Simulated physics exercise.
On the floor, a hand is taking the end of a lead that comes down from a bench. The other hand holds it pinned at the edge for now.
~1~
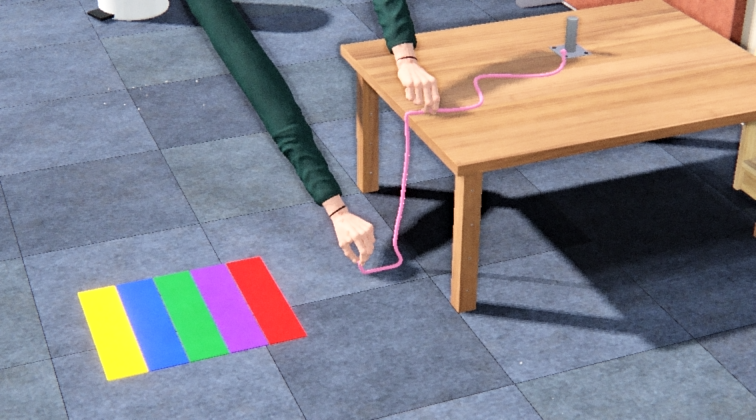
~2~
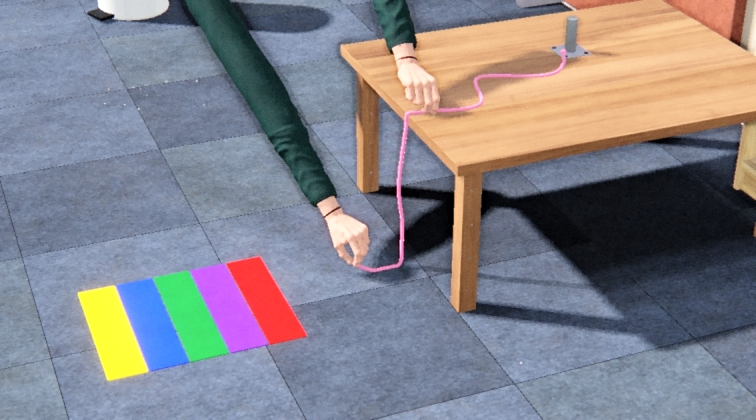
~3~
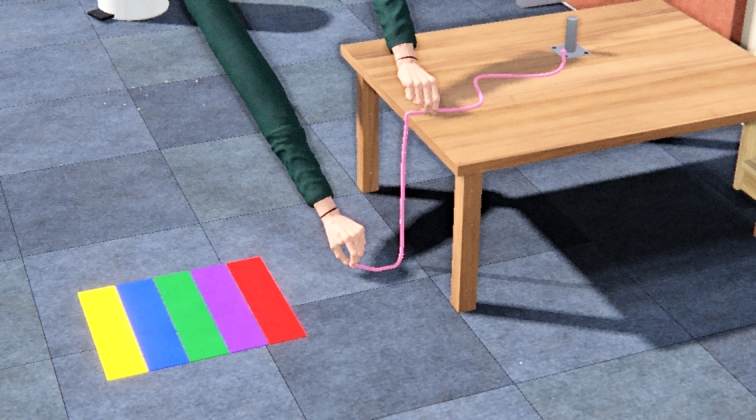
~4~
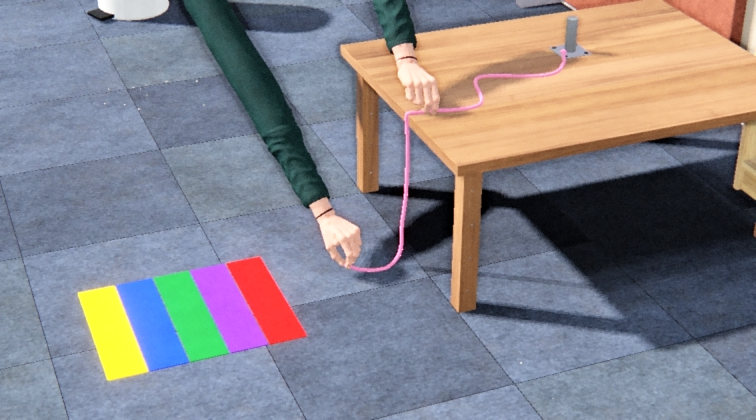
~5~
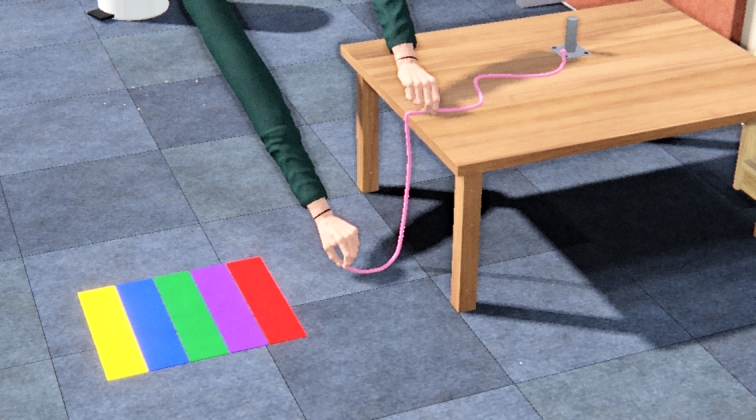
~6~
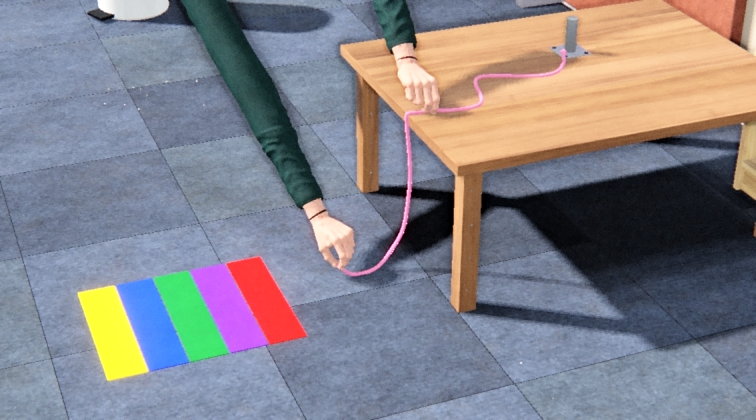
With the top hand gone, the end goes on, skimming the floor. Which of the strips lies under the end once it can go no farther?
The green one.
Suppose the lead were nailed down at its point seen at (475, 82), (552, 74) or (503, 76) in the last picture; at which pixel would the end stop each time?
In order of the tries: About (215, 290), about (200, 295), about (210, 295).
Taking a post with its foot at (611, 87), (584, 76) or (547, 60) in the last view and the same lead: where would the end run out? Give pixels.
Try by try: (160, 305), (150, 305) and (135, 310).
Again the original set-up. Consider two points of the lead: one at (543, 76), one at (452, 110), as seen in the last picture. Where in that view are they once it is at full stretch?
One finishes at (509, 67) and the other at (388, 118).
A little later, end near (251, 284); over red.
Next, end near (208, 293); over purple.
When it is tight, end near (182, 299); over green. It halts on the green strip.
